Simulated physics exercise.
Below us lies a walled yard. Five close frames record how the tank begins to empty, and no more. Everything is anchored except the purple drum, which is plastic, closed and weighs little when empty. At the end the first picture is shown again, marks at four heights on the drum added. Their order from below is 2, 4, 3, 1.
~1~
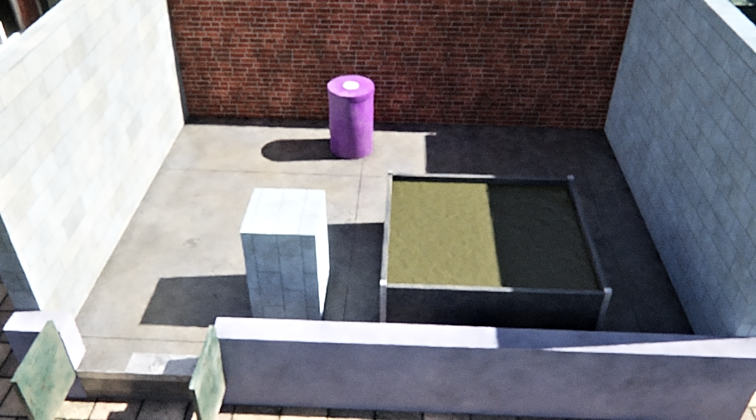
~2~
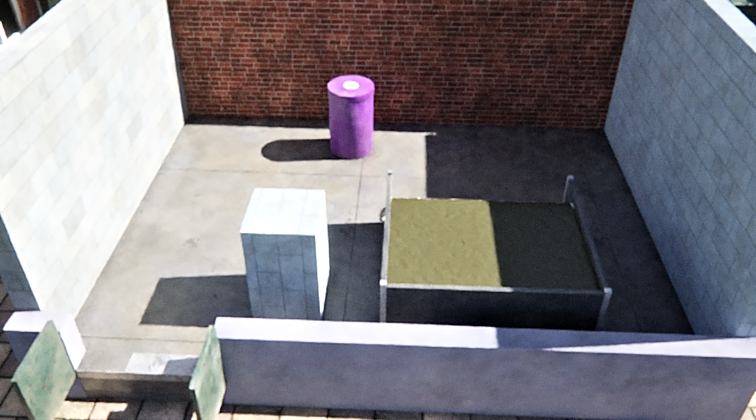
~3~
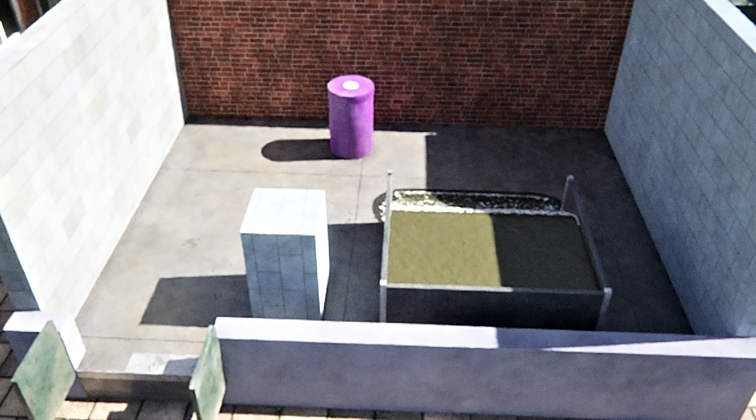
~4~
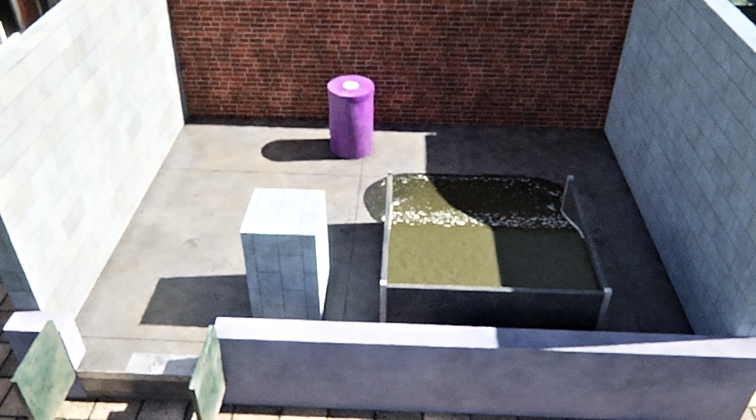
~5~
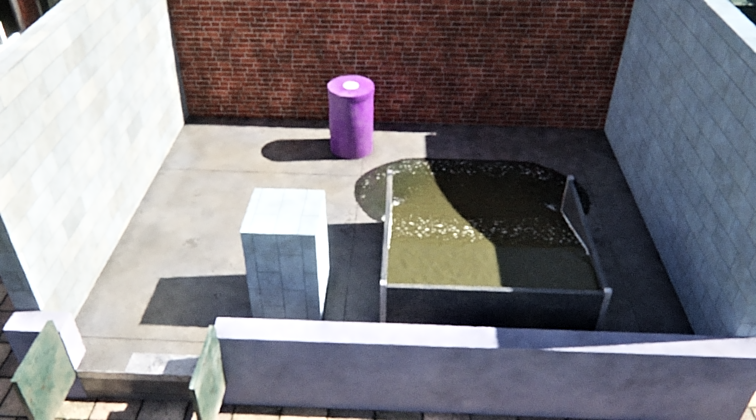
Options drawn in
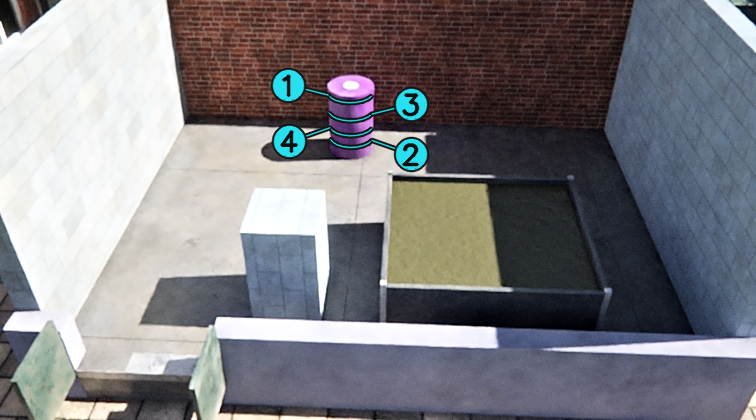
A tank in a walled yard loses its back wall and murky water spreads out behind it.
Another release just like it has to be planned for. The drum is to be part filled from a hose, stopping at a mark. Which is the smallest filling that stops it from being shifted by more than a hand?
Go for 4.
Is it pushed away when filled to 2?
Yes, that goes wrong.
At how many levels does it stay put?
Three.
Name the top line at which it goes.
2.
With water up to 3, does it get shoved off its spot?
No.
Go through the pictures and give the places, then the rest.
The first picture shows lid of the purple drum at (350, 86); tank full, its middle at (486, 233); open gate at (145, 319).
In the second picture, water covers 3 % of the ground, mostly out of sight from here.
In the third picture, water covers 6 % of the ground, mostly out of sight from here.
In the fourth picture, 10 % of the ground under water, its edge towards the drum at (379, 192).
The fifth picture shows lid of the purple drum at (350, 86); 15 % of the ground under water, its edge towards the drum at (381, 170).
In cyan, 1 at (348, 102); 2 at (350, 147); 3 at (349, 120); 4 at (349, 135); from the bottom up 2, 4, 3, 1.
With 1, it does not move.
With 2, it is pushed about its own width away.
With 3, it does not move.
With 4, it does not move.
